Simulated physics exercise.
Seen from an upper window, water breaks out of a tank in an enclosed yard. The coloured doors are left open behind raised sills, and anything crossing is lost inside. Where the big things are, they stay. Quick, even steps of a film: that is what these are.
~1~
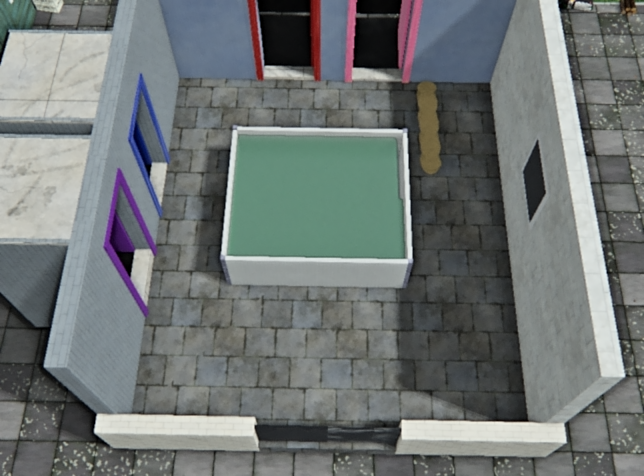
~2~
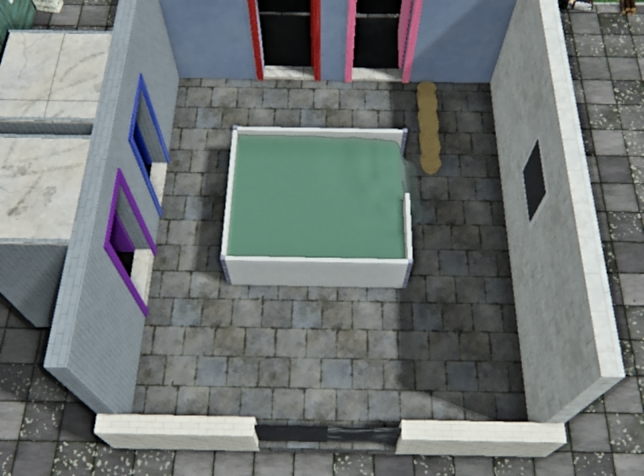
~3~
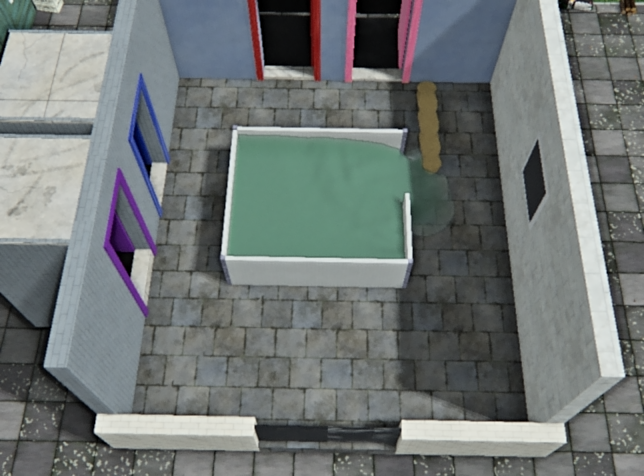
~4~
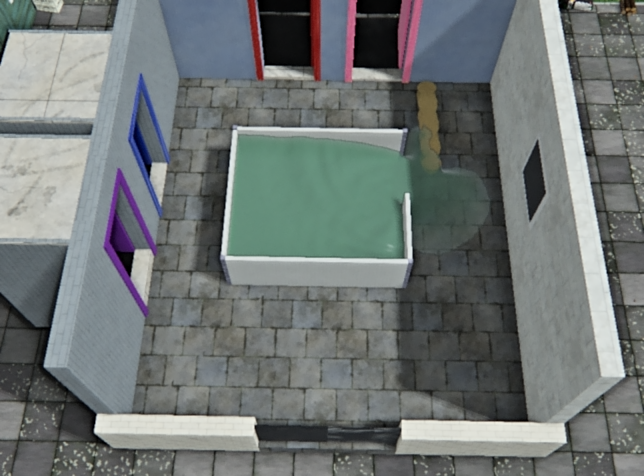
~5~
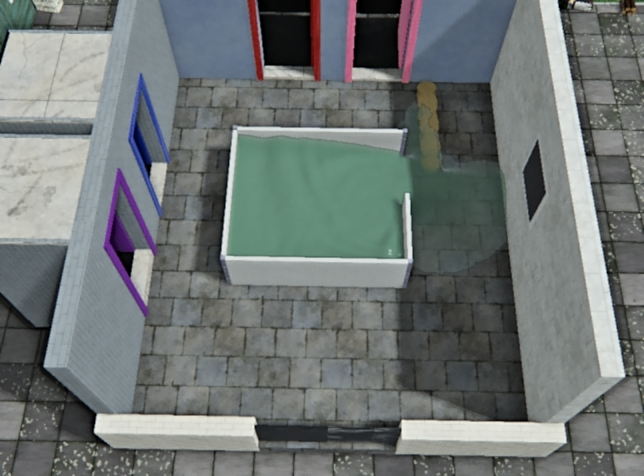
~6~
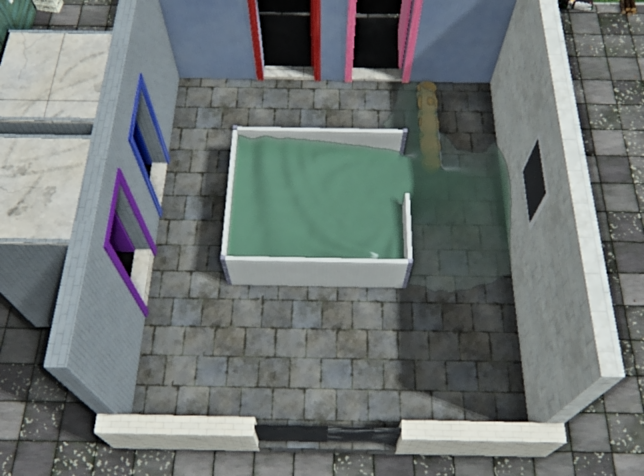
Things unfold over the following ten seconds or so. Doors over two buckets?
The red door respects the limit for sure; the blue door breaks the limit for sure; the pink door breaks the limit for sure; the purple door respects the limit for sure.
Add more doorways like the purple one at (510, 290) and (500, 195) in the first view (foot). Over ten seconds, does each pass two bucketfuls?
Going in order, the first one stays short and the second one exceeds it.
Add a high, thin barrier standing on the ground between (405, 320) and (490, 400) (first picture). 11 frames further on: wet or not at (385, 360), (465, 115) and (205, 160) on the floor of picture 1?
Taking the points in turn, they are high and dry, inundated and high and dry.
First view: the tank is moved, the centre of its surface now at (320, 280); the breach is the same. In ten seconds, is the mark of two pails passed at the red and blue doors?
Red gets more, blue gets more.
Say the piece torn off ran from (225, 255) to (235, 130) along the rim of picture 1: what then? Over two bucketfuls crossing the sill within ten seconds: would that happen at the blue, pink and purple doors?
The blue door exceeds the limit, the pink door exceeds the limit, the purple door exceeds the limit.
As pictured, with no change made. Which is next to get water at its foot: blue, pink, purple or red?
My answer: The pink-painted one.
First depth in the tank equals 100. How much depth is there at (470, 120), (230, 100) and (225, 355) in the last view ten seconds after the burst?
14, 16 and 20 in a hundred, in turn.
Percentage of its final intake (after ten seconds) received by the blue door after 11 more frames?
Around 0 percent.
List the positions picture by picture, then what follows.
In the first frame, the water tank at (318, 194) is whole and still.
In the second frame, the front is at (411, 223), out from the gap at (400, 184).
In the third frame, the front is at (445, 221), out from the gap at (400, 184).
In the fourth frame, the front is at (485, 205), out from the gap at (400, 185).
In the fifth frame, the front is at (506, 232), out from the gap at (400, 185).
In the sixth frame, the front is at (415, 82), out from the gap at (400, 184).
A moment on, water covers 25 % of the floor; the red door not reached, the blue door not reached, the pink door under two buckets in, the purple door not reached.
Next, water covers 40 % of the floor; the red door wet at the sill, nothing in, the blue door not reached, the pink door over two buckets in, the purple door not reached.
Then, water covers 65 % of the floor; the red door wet at the sill, nothing in, the blue door not reached, the pink door far over two buckets in, the purple door not reached.
Later, water covers 95 % of the floor; the red door wet at the sill, nothing in, the blue door under two buckets in, the pink door far over two buckets in, the purple door wet at the sill, nothing in.
In the end, water covers 95 % of the floor; the red door under two buckets in, the blue door far over two buckets in, the pink door far over two buckets in, the purple door wet at the sill, nothing in.
